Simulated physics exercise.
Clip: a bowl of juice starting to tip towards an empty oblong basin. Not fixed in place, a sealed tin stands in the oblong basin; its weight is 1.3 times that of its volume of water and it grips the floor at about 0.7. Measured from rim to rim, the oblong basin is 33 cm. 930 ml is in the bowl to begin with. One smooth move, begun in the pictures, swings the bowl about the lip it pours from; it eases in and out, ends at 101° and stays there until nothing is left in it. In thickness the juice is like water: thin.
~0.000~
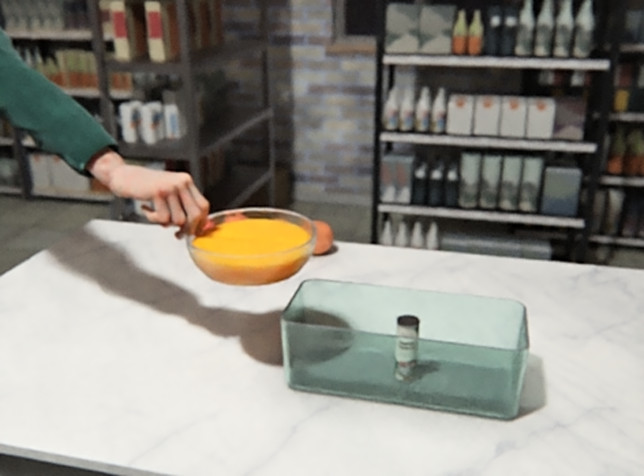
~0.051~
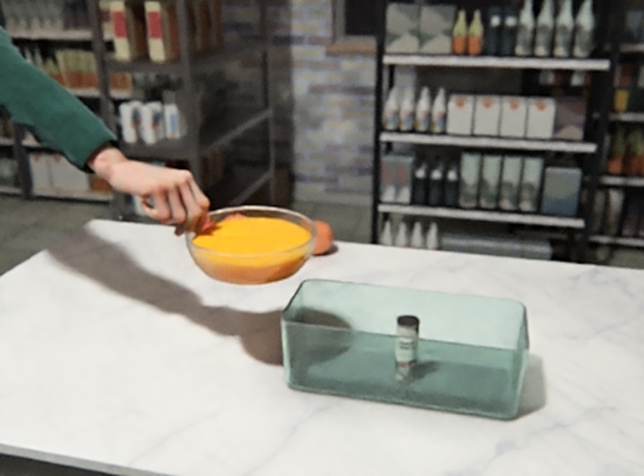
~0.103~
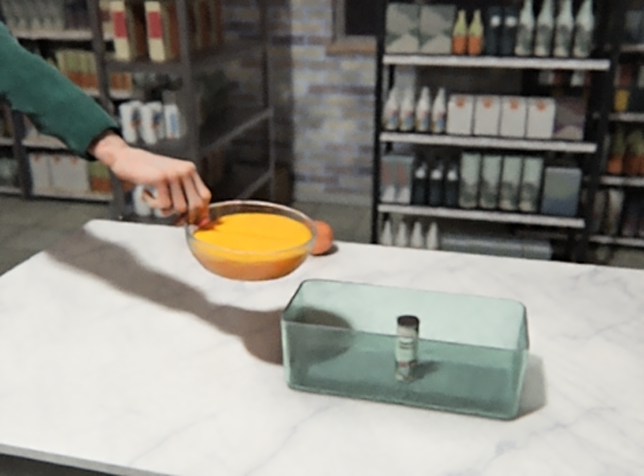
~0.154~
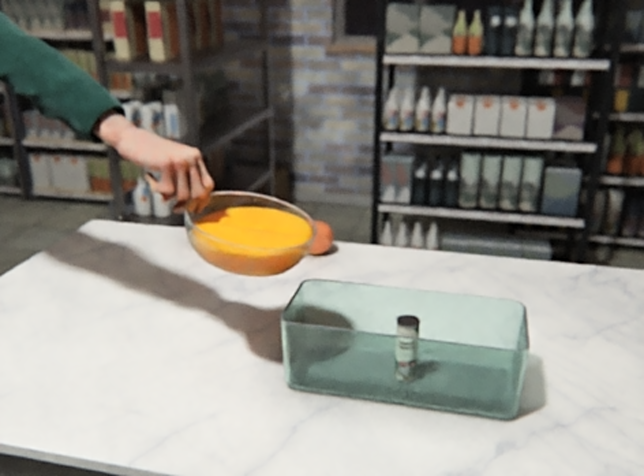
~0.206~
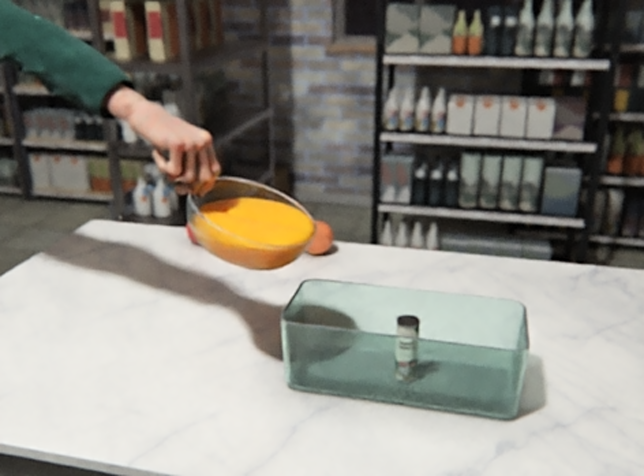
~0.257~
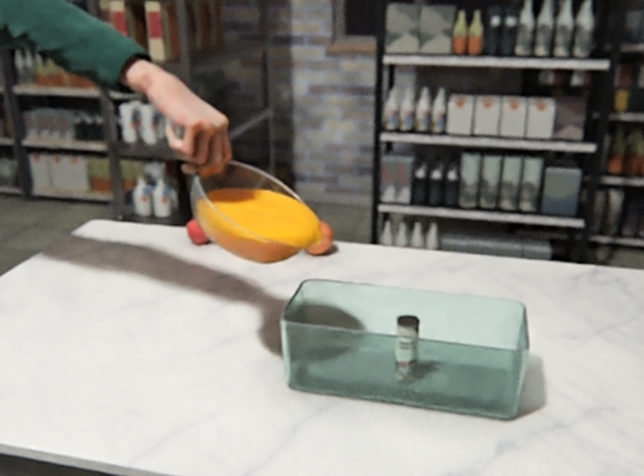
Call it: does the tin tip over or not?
It tips over.
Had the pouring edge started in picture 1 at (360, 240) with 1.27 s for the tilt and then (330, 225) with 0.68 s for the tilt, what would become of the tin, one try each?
Try 1: Still standing; try 2: Still standing.
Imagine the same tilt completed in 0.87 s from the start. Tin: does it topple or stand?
Then it tips over.
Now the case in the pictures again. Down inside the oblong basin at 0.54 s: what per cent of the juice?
Roughly 20 percent.
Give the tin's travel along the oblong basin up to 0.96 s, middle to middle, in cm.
Centre to centre, close to 8 cm.
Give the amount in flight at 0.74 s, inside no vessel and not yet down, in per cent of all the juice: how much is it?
Roughly 4 %.
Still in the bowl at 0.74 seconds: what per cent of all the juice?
About 0 per cent.
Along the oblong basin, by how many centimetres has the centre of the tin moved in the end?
The tin's middle ends up about 8.0 cm along the basin.
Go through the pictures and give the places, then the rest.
In the first picture, tilt 0°; pouring edge (314, 238); surface from (197, 234) to (312, 245); the oblong basin's rim runs from (292, 300) to (527, 326); the tin's top is at (408, 323).
In the second picture, tilt 1°; pouring edge (314, 238); surface from (197, 232) to (312, 244).
In the third picture, tilt 6°; pouring edge (314, 238); surface from (196, 227) to (313, 241).
In the fourth picture, tilt 12°; pouring edge (313, 238); surface from (197, 219) to (313, 236).
In the fifth picture, tilt 21°; pouring edge (313, 238); surface from (198, 208) to (312, 232); 1 per cent is over the edge.
In the sixth picture, tilt 31°; pouring edge (313, 238); surface from (202, 195) to (305, 226); 6 per cent is over the edge.
After 0.54 s the tilt is 89° and 16 per cent is still to pour; the tin stands where it began.
After 0.74 s the tilt is 101° and 0 per cent is still to pour; the tin leans 53°.
After 0.96 s the tilt is 101° and 0 per cent is still to pour; the tin lies on its side.
After 1.19 s the tilt is 101° and 0 per cent is still to pour; the tin lies on its side.
In the end the tin lies on its side.
